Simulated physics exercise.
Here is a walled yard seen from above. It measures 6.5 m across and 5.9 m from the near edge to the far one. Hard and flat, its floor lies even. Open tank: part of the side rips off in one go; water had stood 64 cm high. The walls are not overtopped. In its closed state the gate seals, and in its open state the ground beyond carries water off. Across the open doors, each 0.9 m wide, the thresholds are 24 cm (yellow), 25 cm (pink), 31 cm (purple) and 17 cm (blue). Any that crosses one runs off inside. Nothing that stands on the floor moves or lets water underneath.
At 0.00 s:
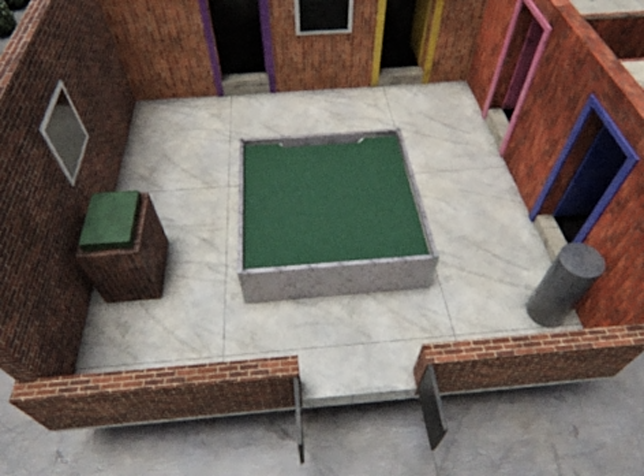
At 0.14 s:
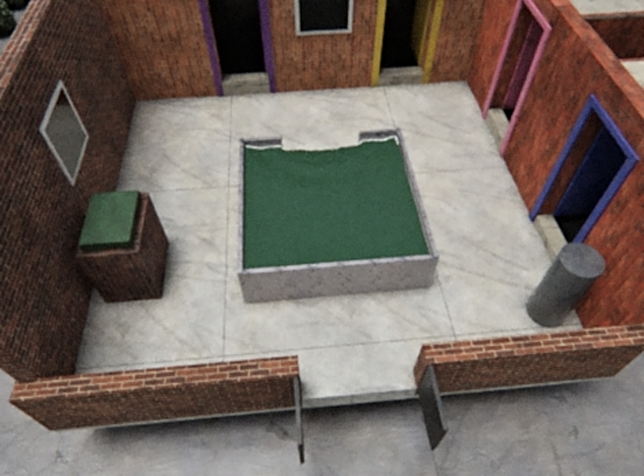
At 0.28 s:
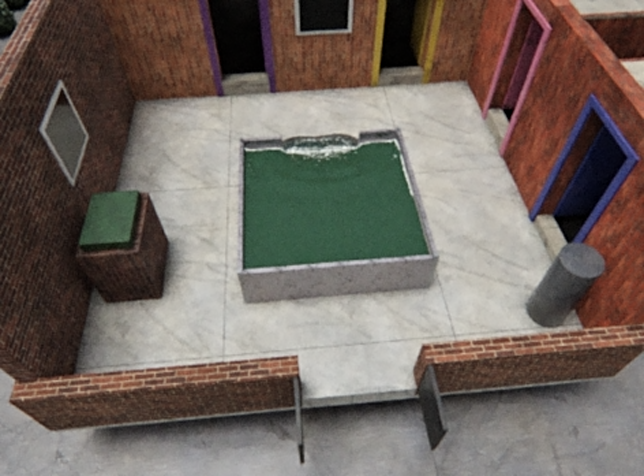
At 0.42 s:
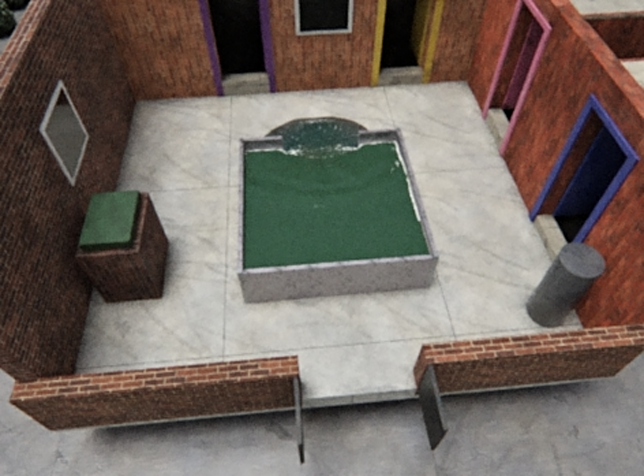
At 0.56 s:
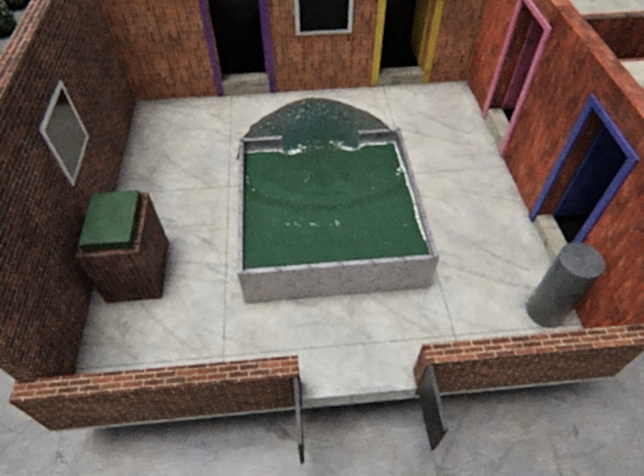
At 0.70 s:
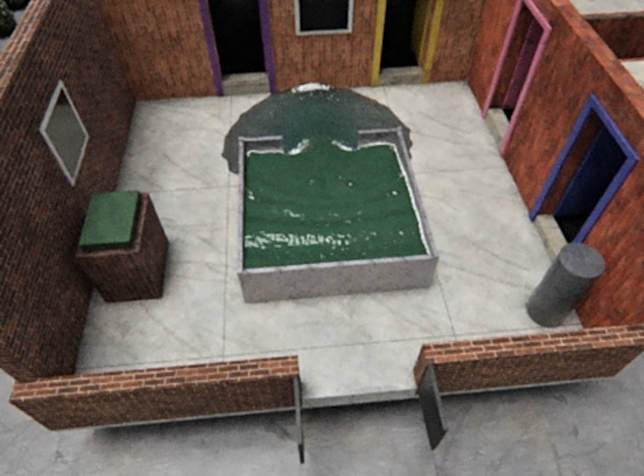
We see a walled yard with a square open tank of green water; part of its far side gives way, and water pours through the gap, fanning across the pale floor behind while ripples spread over the tank's surface.
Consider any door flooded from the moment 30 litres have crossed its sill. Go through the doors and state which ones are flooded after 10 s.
At the end, yellow door: Within the allowance; pink door: Within the allowance; purple door: Within the allowance; blue door: Within the allowance.
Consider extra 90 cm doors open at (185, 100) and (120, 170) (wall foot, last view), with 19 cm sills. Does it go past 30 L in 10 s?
Well, the first is shy of the mark and the second is shy of the mark.
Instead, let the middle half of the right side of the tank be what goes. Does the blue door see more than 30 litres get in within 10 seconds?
Compared with the limit, blue is more.
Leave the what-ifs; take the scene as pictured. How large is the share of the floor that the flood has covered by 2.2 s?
Wet share: Near 30 percent.
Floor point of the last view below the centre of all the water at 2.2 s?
I'd put it close to (321, 181).
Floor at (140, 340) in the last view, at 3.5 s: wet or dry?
By then the spot is spared.
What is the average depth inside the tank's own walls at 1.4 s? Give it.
48 cm.
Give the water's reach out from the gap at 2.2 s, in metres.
Distance: Approx. 4.0 m.
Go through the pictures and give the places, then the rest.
The first frame shows the open tank at (329, 196) is whole and still, 64 cm deep.
In the second frame, the front is at a hidden place, 0.7 m from the gap on the open tank's far side; 0.2 m2 of floor is under water; 64 cm left at the back of the open tank.
In the third frame, water pours out on the open tank's far side and has run 0.9 m, to a hidden place; typically 10 cm deep outside, 64 cm at the open tank's back.
In the fourth frame, water pours out on the open tank's far side and has run 1.3 m, to (336, 120); typically 8 cm deep outside, 64 cm at the open tank's back.
In the fifth frame, water pours out on the open tank's far side and has run 1.9 m, to (326, 101); typically 6 cm deep outside, 64 cm at the open tank's back.
In the sixth frame, water pours out on the open tank's far side and has run 2.3 m, to (340, 89); typically 5 cm deep outside, 62 cm at the open tank's back.
After 1.4 s water covers 20 % of the floor and is deepest (39 cm) near (323, 164); yellow door 17 cm at the sill, 0 L in, pink door not reached, purple door 26 cm at the sill, 0 L in, blue door not reached.
After 2.2 s water covers 30 % of the floor and is deepest (40 cm) near (466, 85); yellow door 21 cm at the sill, 0 L in, pink door not reached, purple door 27 cm at the sill, 0 L in, blue door not reached.
After 3.5 s water covers 50 % of the floor and is deepest (30 cm) near (448, 86); yellow door 16 cm at the sill, 0 L in, pink door 16 cm at the sill, 0 L in, purple door 19 cm at the sill, 0 L in, blue door 2 cm at the sill, 0 L in.
After 6.0 s water covers 90 % of the floor and is deepest (21 cm) near (459, 91); yellow door 13 cm at the sill, 0 L in, pink door 13 cm at the sill, 0 L in, purple door 14 cm at the sill, 0 L in, blue door 4 cm at the sill, 0 L in.
After 10.0 s water covers 95 % of the floor and is deepest (20 cm) near (90, 309); yellow door 9 cm at the sill, 0 L in, pink door 9 cm at the sill, 0 L in, purple door 10 cm at the sill, 0 L in, blue door 12 cm at the sill, 0 L in.
